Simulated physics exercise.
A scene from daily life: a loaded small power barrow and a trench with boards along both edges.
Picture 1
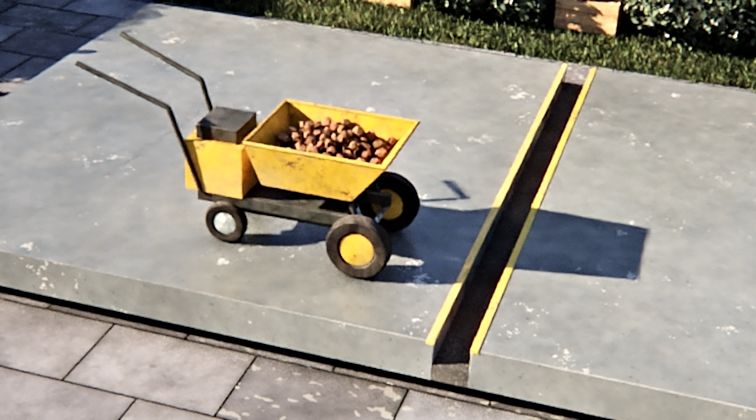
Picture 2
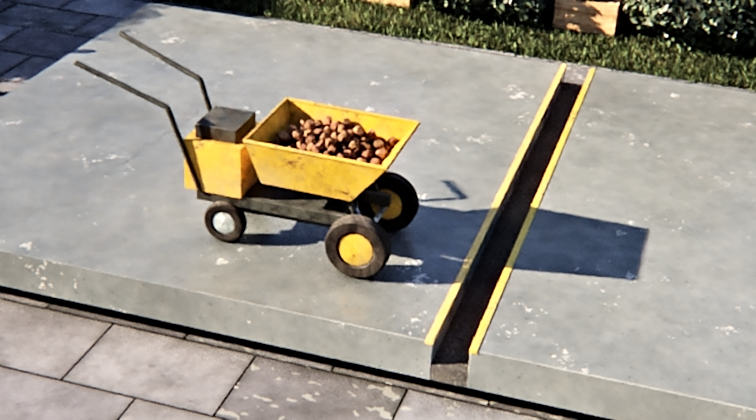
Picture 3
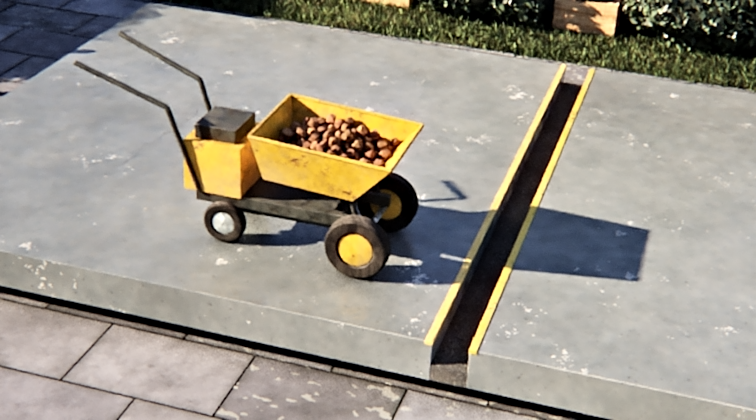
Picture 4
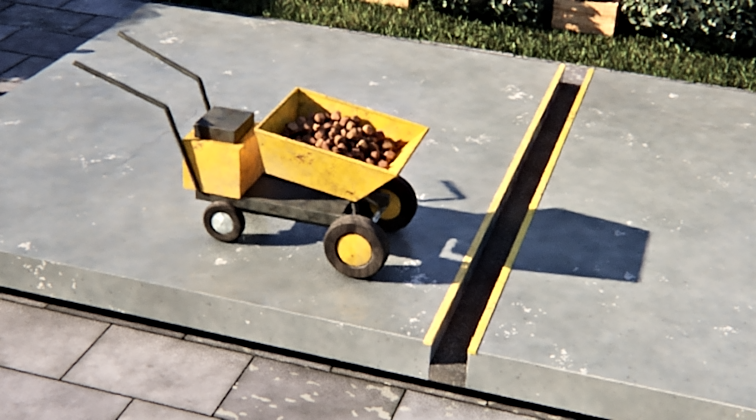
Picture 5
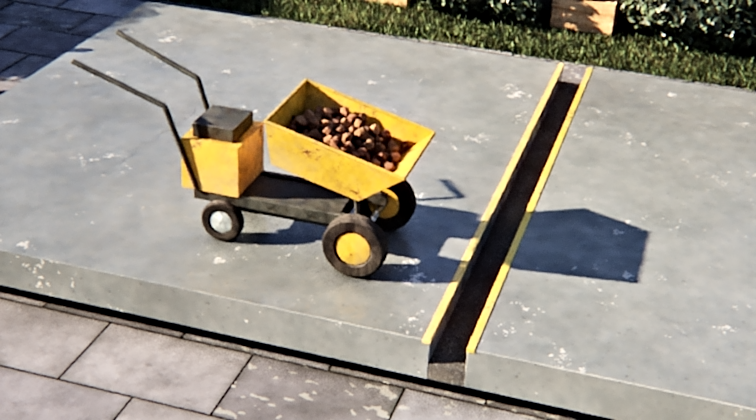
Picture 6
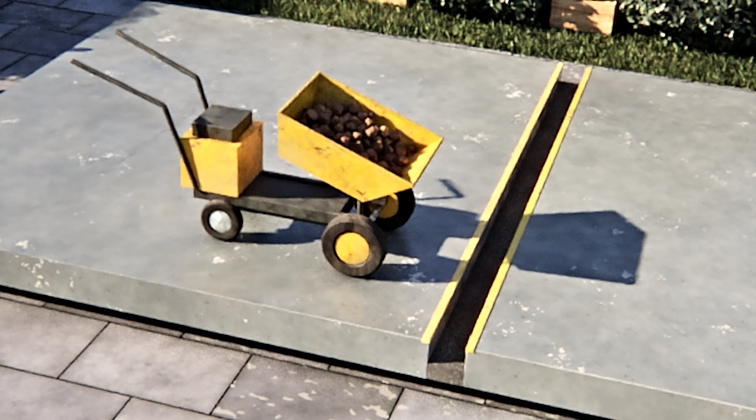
A small yellow power barrow with black handles stands on a grey concrete slab, seen from above and to one side in sunlight, with paving in front and grass behind. Brown clods fill its skip, and to the right a narrow dark trench runs between yellow-edged boards. The skip tilts gradually forward to the right, its rear rising clear, while the wheels and camera stay practically still.
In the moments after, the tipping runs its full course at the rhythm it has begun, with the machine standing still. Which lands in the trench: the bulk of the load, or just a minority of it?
The bulk.
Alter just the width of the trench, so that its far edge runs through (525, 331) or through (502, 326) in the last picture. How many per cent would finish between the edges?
Lab note: Try one about 100 %, try two about 90 %.
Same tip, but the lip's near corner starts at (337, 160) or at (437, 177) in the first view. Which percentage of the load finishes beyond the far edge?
In turn 0 and 90 in a hundred.
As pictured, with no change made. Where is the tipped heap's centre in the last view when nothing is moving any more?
At about (487, 267), give or take.
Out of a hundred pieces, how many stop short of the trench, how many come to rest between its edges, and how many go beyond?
Out of a hundred: Short 5; between 65; beyond 30.
Soon after the last picture, skip tipped steeply; all in the skip.
A little later, skip tipped right over; most in the skip; a small part in or heaped over the trench; a small part falling.
Later still, skip tipped right over; about a quarter in the skip; about half in or heaped over the trench; about a quarter beyond it; a stray few falling.
By the end, skip tipped right over; a small part short of the trench; about two thirds in or heaped over the trench; about a quarter beyond it.
